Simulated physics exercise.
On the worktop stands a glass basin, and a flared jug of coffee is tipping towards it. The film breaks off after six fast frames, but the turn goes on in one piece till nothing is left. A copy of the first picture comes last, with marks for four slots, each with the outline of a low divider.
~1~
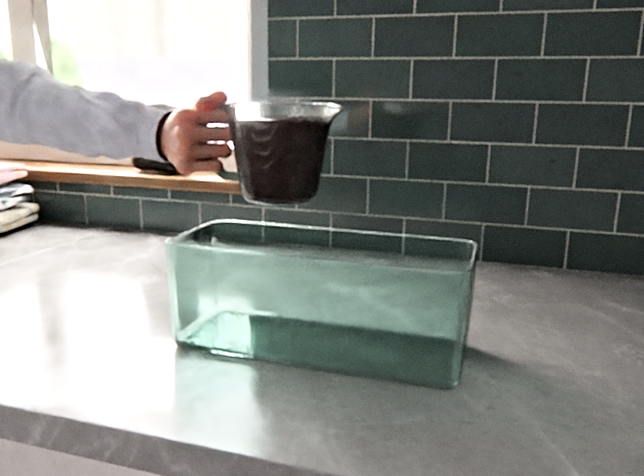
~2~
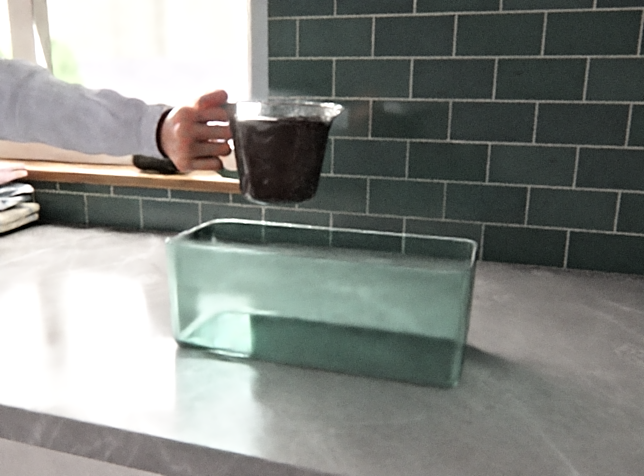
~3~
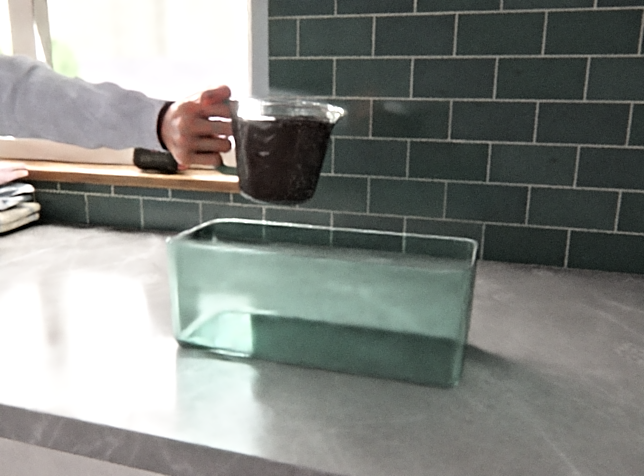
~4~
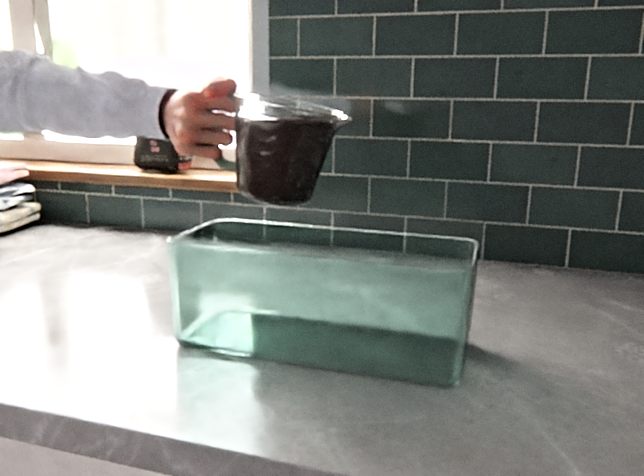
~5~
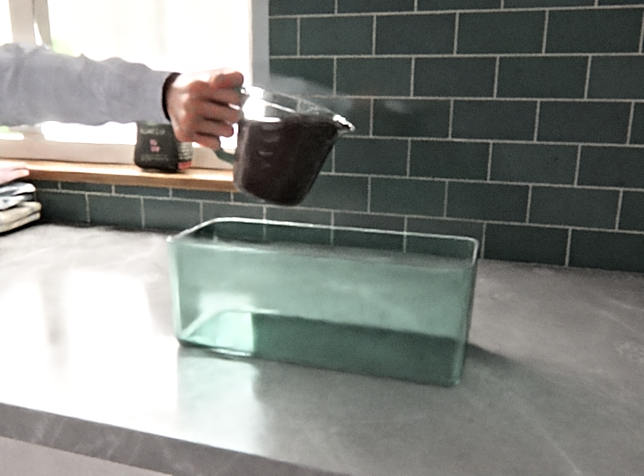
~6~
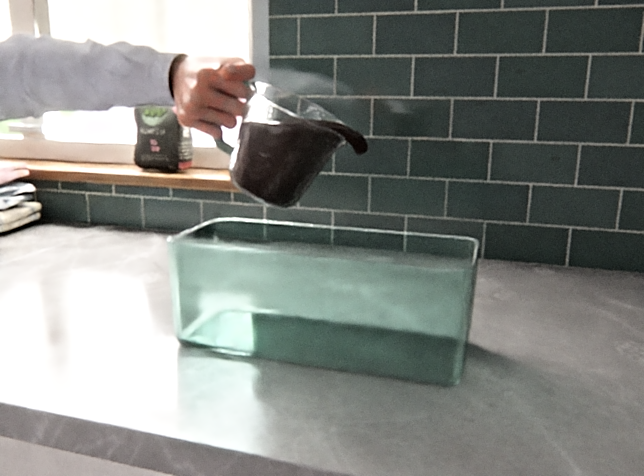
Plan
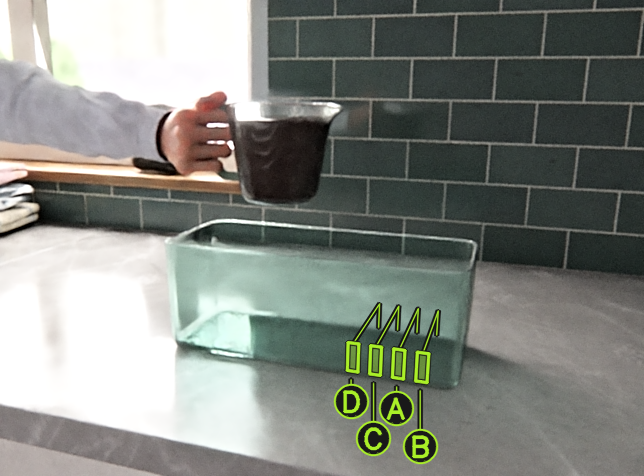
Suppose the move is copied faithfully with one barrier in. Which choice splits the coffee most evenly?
Best: C.
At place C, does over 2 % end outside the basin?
No, it does not.
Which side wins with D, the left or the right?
More ends on the right.
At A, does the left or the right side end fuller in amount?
The left one.
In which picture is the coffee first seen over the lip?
In picture 6.
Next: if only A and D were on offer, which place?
The answer is D.
On the marked copy, A at (396, 386); B at (420, 390); C at (373, 382); D at (351, 379).
With A, about 81 % ends left of the wall and 18 % right of it.
With B, about 92 % ends left of the wall and 7 % right of it.
With C, about 51 % ends left of the wall and 48 % right of it.
With D, about 33 % ends left of the wall and 66 % right of it.
